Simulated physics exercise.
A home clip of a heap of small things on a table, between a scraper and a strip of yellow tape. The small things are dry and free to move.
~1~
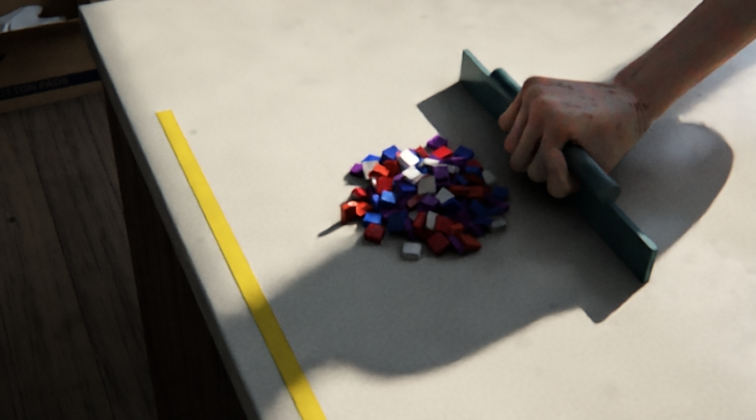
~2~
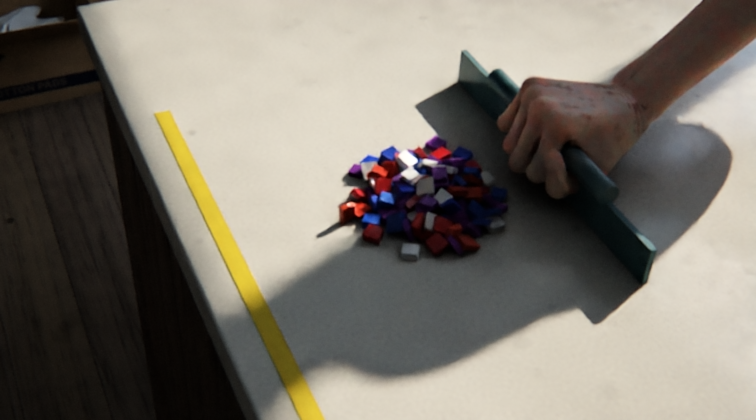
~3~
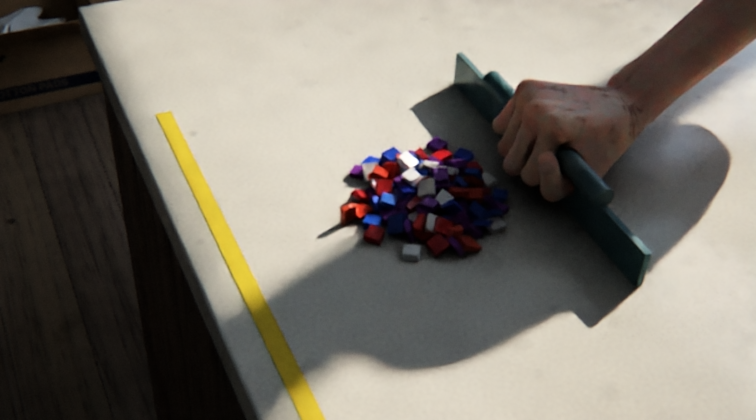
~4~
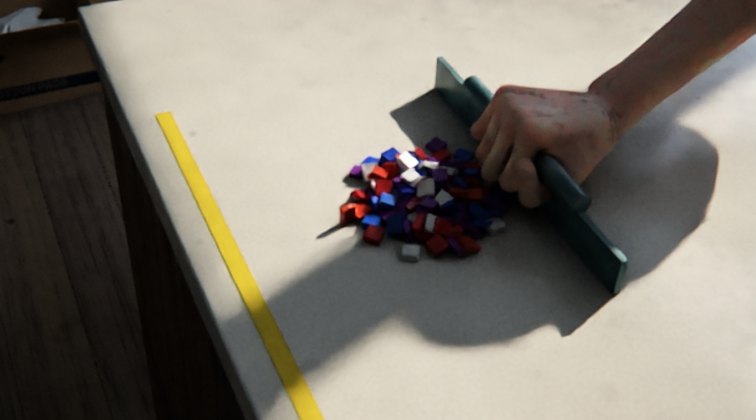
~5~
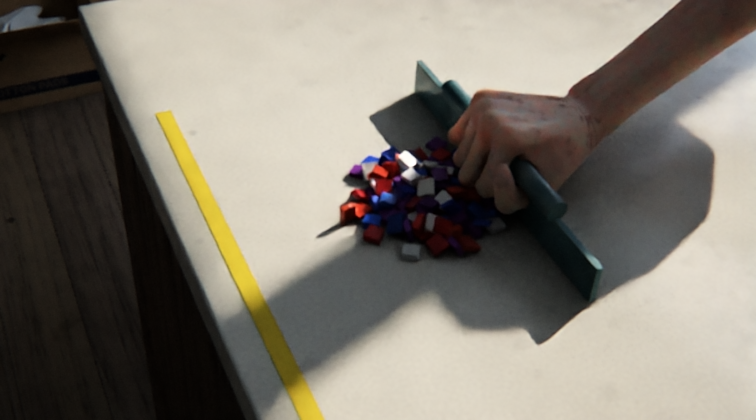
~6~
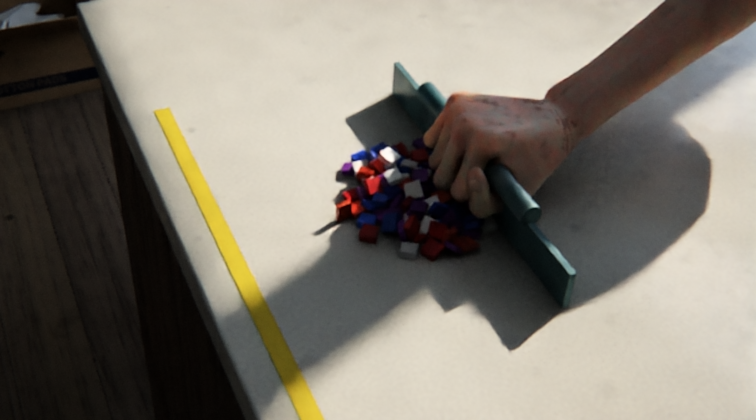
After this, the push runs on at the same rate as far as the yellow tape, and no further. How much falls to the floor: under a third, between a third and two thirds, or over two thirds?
The part that falls is over two thirds.
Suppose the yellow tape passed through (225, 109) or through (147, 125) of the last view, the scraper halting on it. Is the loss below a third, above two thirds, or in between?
One: Under a third. Two: Over two thirds.
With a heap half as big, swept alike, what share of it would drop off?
It comes to 70 per cent or so.
Just after the last frame, scraper still moving, near (348, 186); heap all on the table, its front near (221, 237).
A moment on, scraper stopped at the yellow tape; heap roughly two thirds over the edge.
Further on, scraper stopped at the yellow tape; heap the larger part over the edge.
When it is over, scraper stopped at the yellow tape; heap the larger part over the edge.
